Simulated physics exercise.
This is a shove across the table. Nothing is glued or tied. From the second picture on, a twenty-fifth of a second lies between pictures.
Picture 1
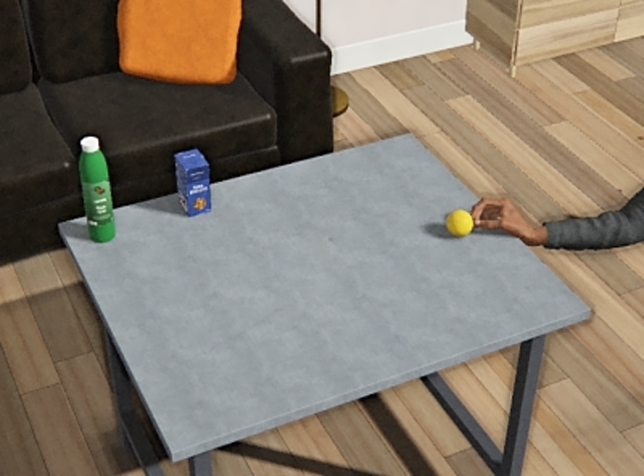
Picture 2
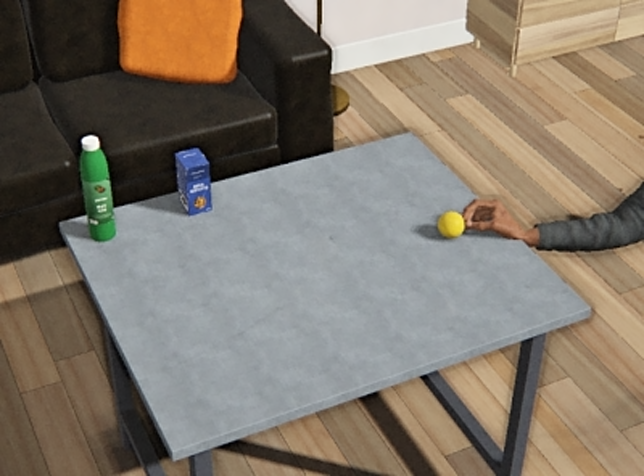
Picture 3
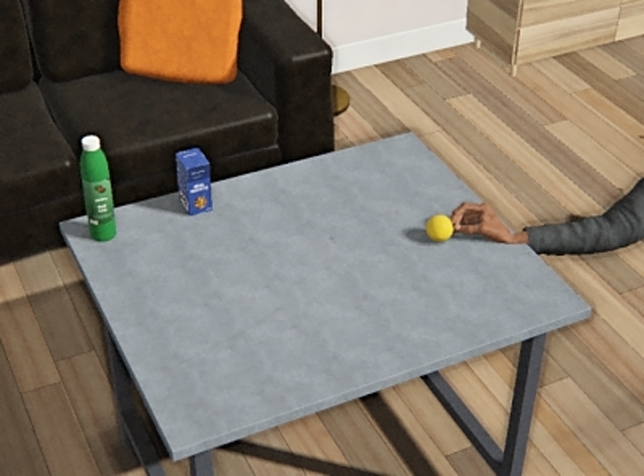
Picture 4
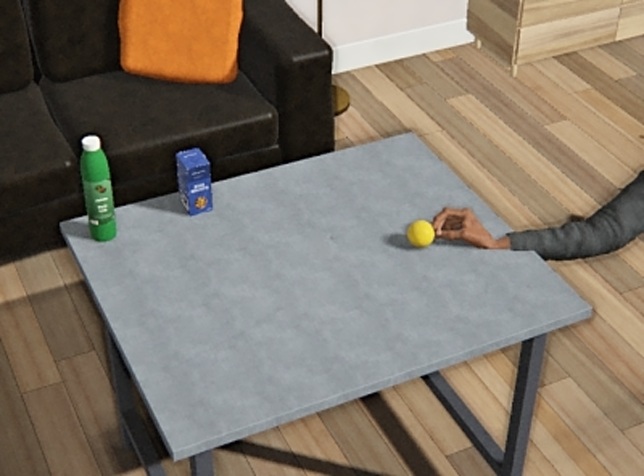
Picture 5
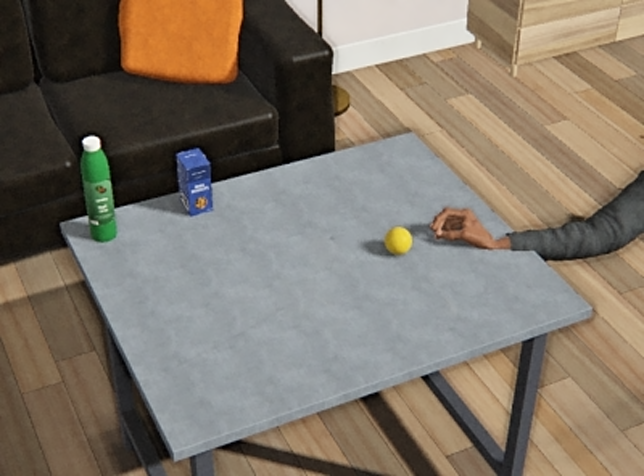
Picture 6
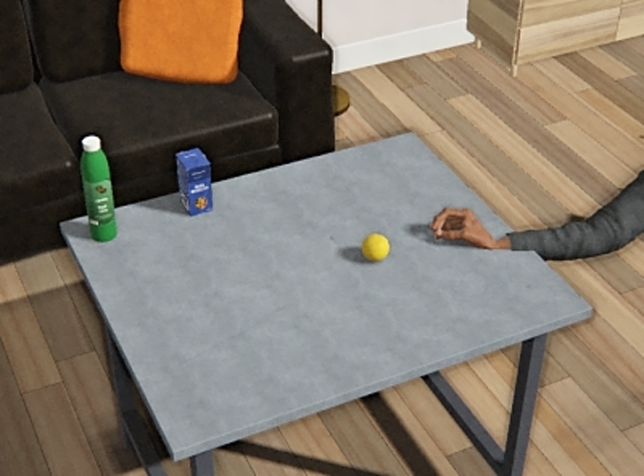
In this clip, a hand at the right of a gray table pushes a yellow lemon leftward, then stays still as the lemon rolls on toward the middle, while a green bottle and a blue carton stand unmoved at left.
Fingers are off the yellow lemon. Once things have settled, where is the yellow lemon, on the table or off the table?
The yellow lemon falls off the table.
Then, 0.30 s after the last picture, yellow lemon rolled well along near (205, 298).
Then, 0.70 s after the last picture, yellow lemon now off the table.
By the end, off the table, yellow lemon.
